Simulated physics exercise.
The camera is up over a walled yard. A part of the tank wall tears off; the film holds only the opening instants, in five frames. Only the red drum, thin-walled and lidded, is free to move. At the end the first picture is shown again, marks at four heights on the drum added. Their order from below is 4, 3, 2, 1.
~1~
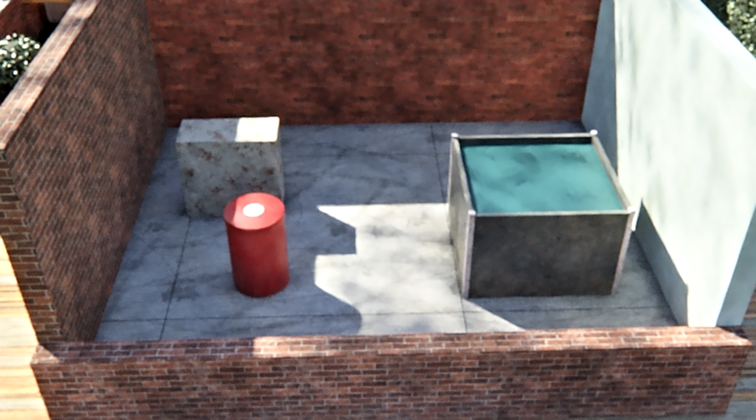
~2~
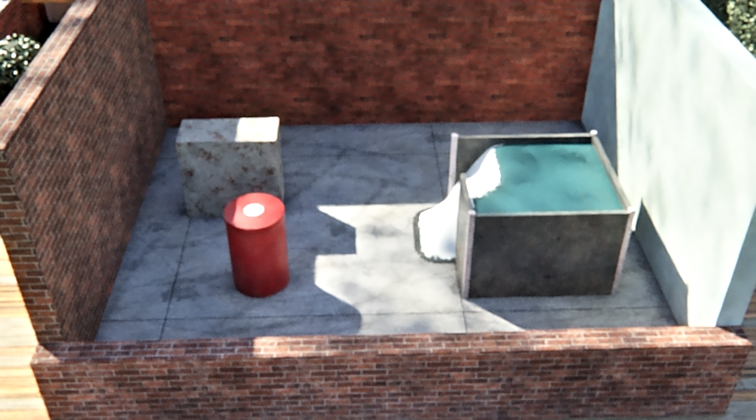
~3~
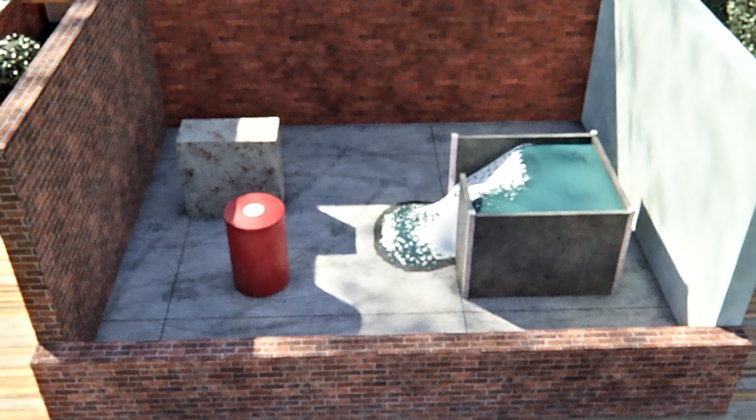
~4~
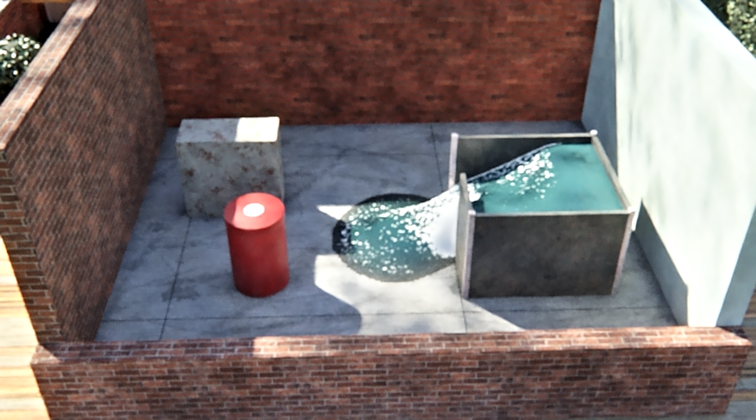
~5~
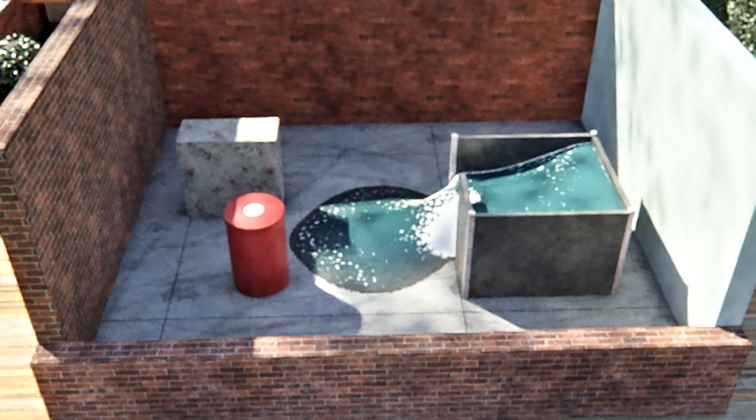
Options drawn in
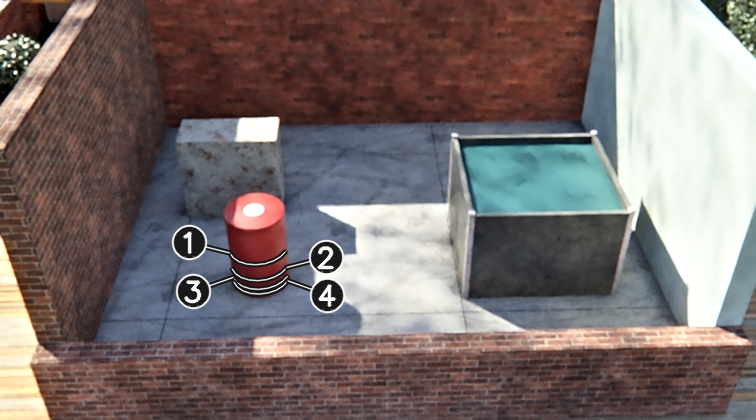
In this clip, water pours from the left side of a full tank in a brick-walled yard and spreads leftward across the paved ground toward a red drum, which stays still beside a stone block as the tank's water level drops.
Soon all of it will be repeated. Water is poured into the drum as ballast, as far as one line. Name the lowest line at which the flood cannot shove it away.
Line 1.
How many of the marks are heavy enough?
One.
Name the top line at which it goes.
That is line 2.
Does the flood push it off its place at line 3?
Yes, it does.
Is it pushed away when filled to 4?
Yes, that goes wrong.
In white, 1 at (255, 264); 2 at (257, 280); 3 at (258, 289); 4 at (259, 294); from the bottom up 4, 3, 2, 1.
Choosing 1, it does not move.
Choosing 2, it is pushed about its own width away.
Choosing 3, it is pushed about twice its own width away.
Choosing 4, it is pushed about 6 times its own width away.
